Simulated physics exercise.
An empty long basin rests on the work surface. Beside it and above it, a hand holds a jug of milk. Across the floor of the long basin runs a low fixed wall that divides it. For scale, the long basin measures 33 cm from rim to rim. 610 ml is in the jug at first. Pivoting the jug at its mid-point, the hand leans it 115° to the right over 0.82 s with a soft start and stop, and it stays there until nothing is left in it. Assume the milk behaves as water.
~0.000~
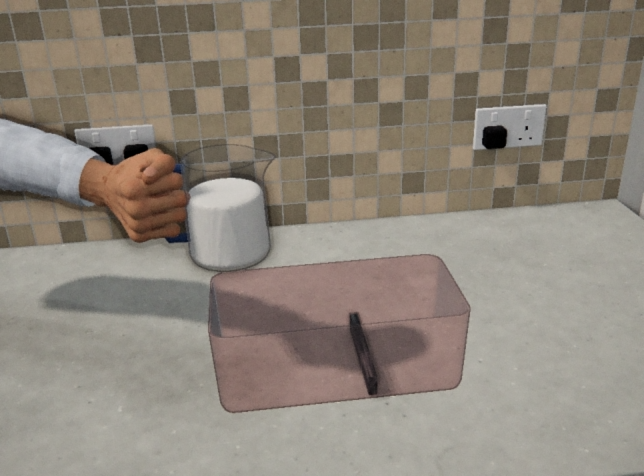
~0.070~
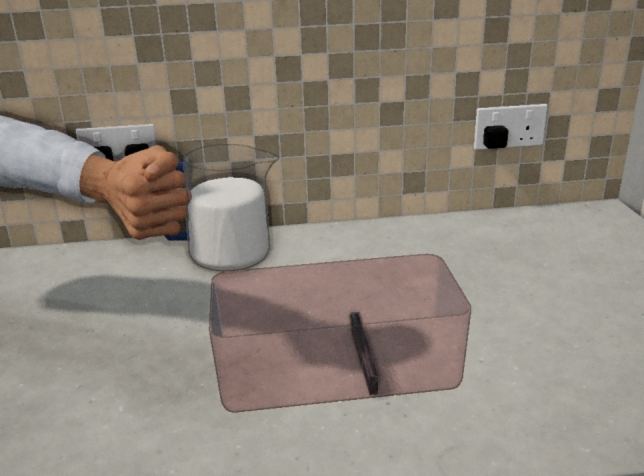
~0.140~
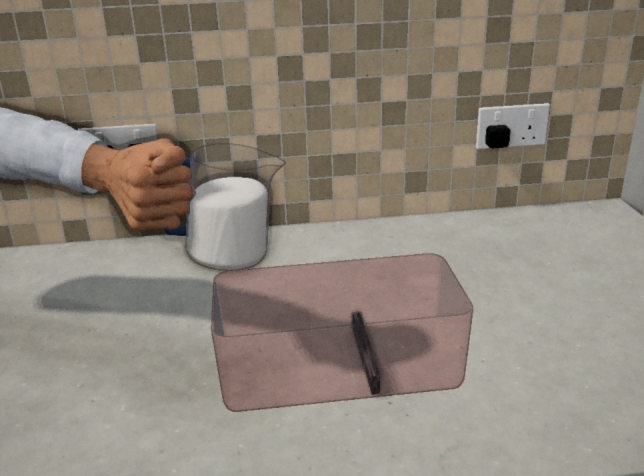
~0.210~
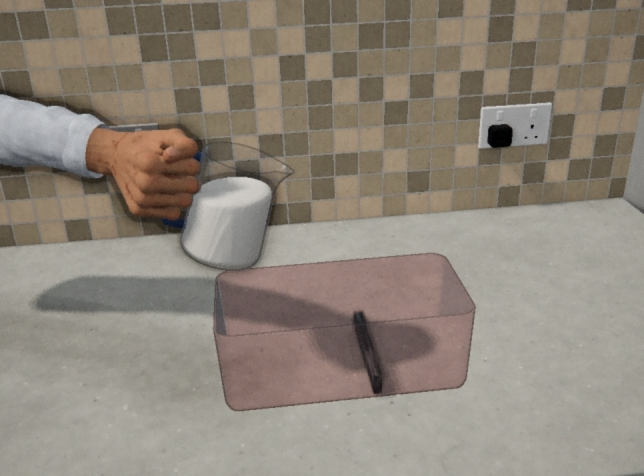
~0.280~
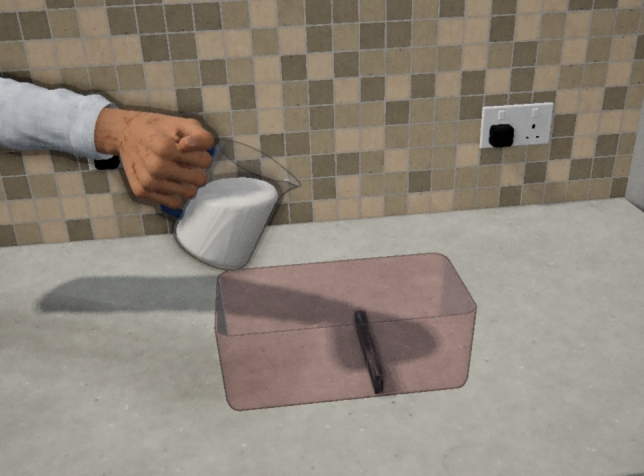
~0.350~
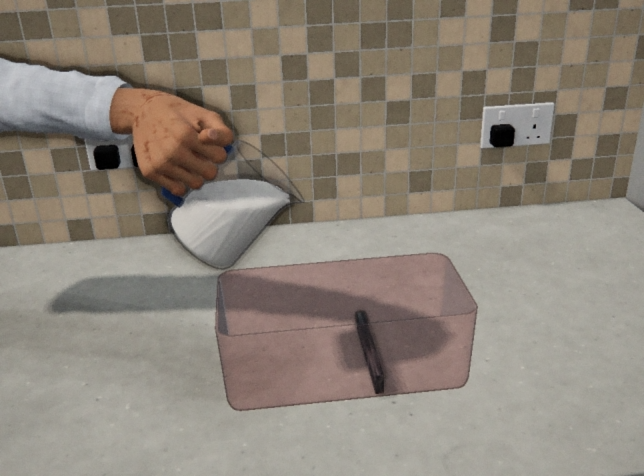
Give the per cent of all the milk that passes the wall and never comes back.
I would say 9 percent.
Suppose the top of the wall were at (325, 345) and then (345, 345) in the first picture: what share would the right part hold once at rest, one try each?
Some 75 in a hundred, then some 20 in a hundred.
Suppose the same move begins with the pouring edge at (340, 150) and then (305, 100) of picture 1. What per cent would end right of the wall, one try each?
Result: 85 per cent, then 70 per cent.
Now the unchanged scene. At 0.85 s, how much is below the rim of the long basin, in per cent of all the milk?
Around 72 per cent of the whole.
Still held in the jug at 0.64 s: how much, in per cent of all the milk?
I reckon about 64 in a hundred is still held.
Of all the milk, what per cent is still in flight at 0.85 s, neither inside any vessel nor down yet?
About 14 per cent.
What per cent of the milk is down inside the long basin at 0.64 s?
Roughly 12 per cent.
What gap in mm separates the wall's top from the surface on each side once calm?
It's around 14 mm on the left side and around 30 mm on the right side.
By 0.64 s the tilt is 102° and 64 per cent is still to pour, 12 is left of the wall and 0 right of it.
By 0.85 s the tilt is 115° and 14 per cent is still to pour, 71 is left of the wall and 2 right of it.
By 1.08 s the tilt is 115° and 1 per cent is still to pour, 87 is left of the wall and 7 right of it.
By 1.32 s the tilt is 115° and 0 per cent is still to pour, 87 is left of the wall and 9 right of it.
At rest 87 per cent lies left of the wall, 9 right of it and 4 outside.
